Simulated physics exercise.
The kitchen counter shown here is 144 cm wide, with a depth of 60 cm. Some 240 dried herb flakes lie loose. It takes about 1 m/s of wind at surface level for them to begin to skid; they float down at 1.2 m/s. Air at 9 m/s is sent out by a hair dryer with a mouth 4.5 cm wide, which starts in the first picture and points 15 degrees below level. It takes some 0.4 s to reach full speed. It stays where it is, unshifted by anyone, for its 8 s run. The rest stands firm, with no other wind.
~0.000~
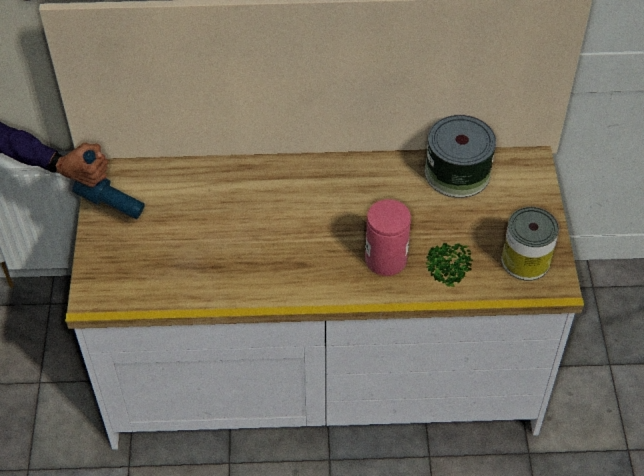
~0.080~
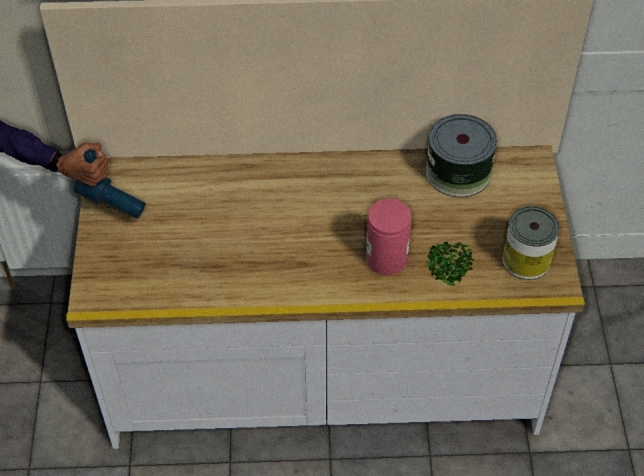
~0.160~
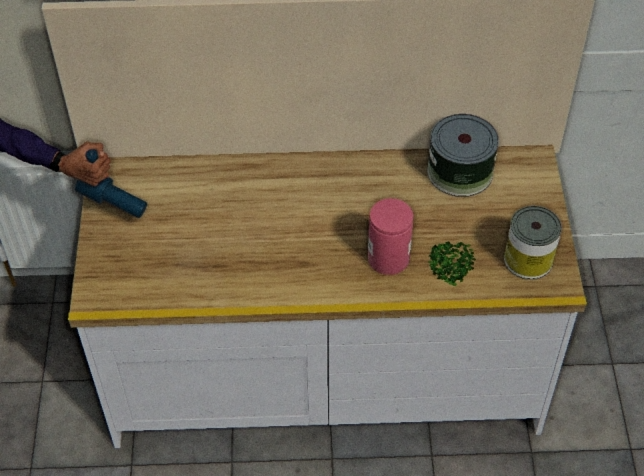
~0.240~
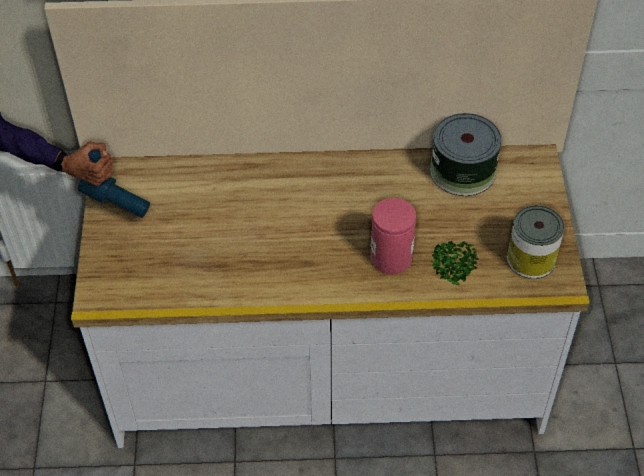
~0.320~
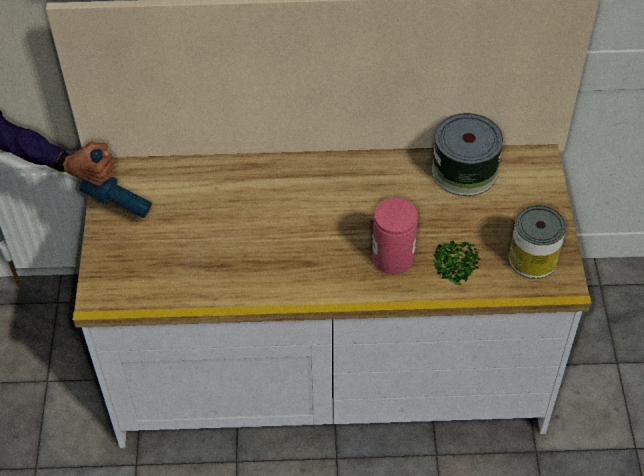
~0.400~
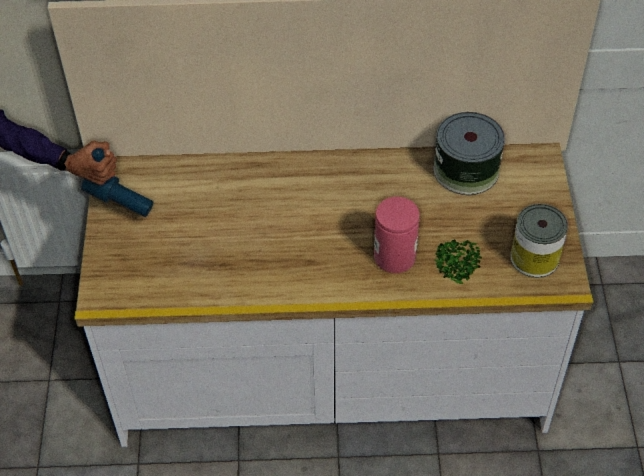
A hand holds a blue hair dryer over a wooden counter while green flakes lie still.
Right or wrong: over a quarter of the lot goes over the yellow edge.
Wrong.
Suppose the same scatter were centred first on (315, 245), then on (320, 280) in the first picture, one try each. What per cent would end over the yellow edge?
Roughly 20 %, then 90 %.
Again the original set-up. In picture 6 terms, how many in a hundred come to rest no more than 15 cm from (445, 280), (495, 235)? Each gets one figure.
Roughly 80 % and 60 %, in that order.
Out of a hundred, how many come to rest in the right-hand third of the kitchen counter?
About 90 %.
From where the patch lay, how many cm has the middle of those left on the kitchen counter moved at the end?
That works out close to 0 centimetres.
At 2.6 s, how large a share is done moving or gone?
The share is about 30 %.
After 1.6 s, 0 % are over the yellow edge; the middle of those still in play is near (461, 262); 27 % have settled or left.
After 2.6 s, 0 % are over the yellow edge; the middle of those still in play is near (461, 262); 32 % have settled or left.
After 4.4 s, 0 % are over the yellow edge; the middle of those still in play is near (466, 258); 44 % have settled or left.
After 8.0 s, at the end, 0 % are over the yellow edge; the middle of those still in play is near (466, 258).
